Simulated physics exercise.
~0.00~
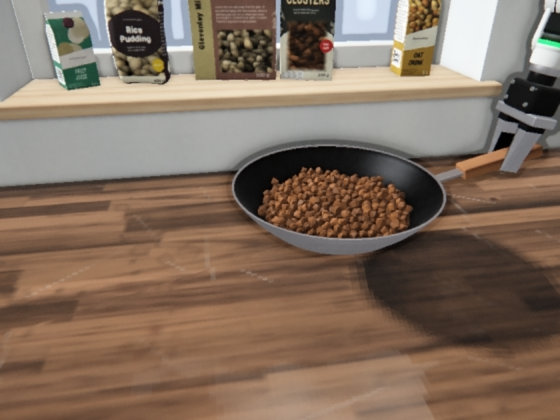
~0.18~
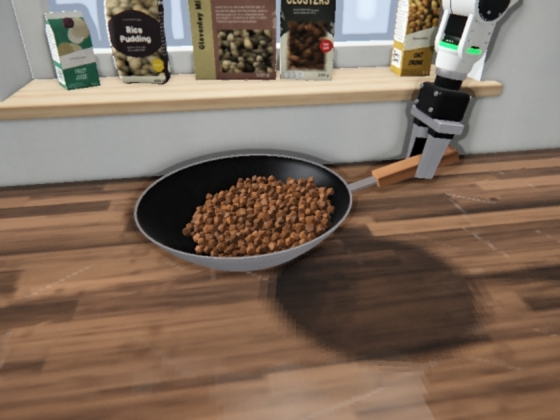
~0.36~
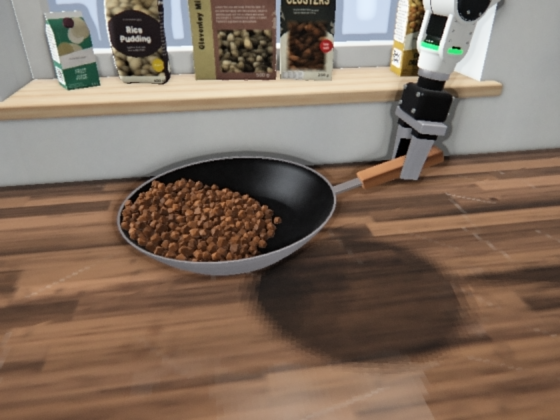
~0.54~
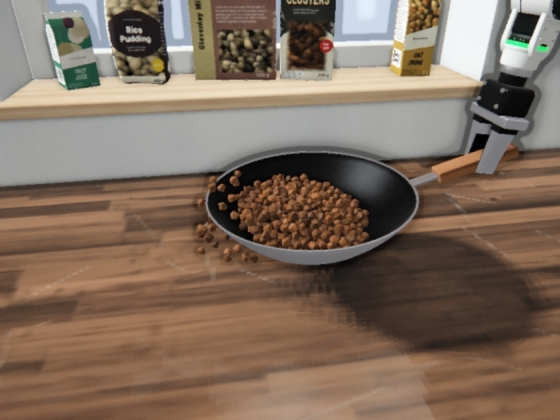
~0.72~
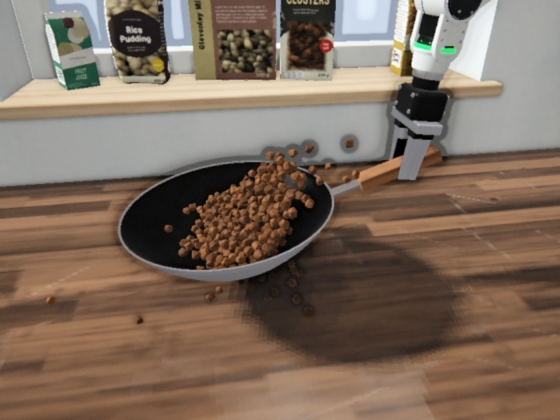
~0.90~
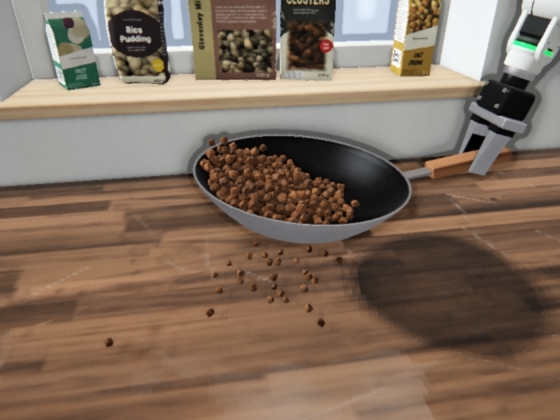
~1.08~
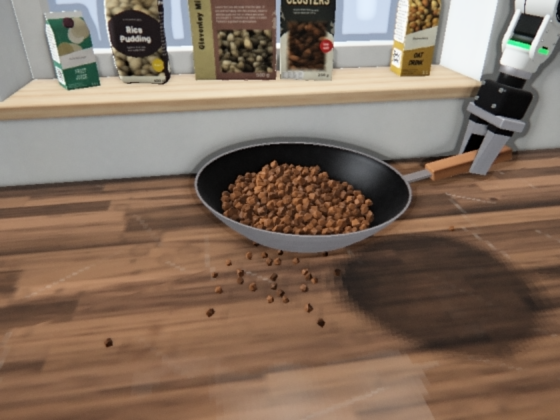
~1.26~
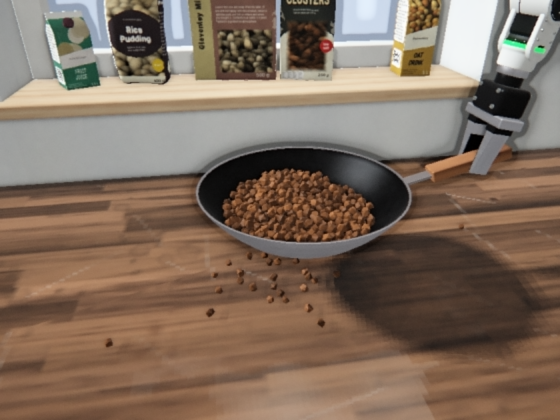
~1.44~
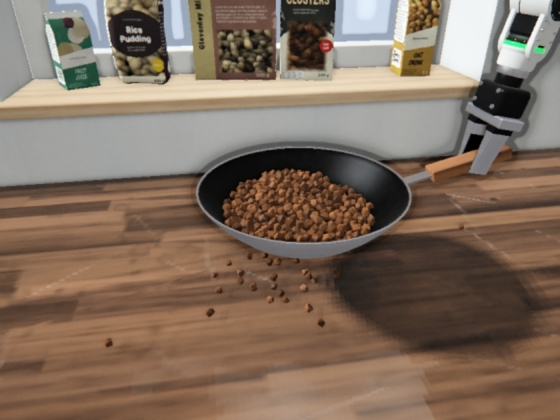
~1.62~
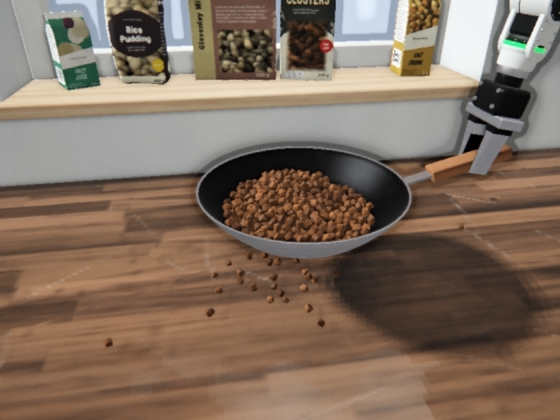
Frying pan of brown pellets jerking left and right in a robot gripper, spilling some onto the wooden counter before stopping level.
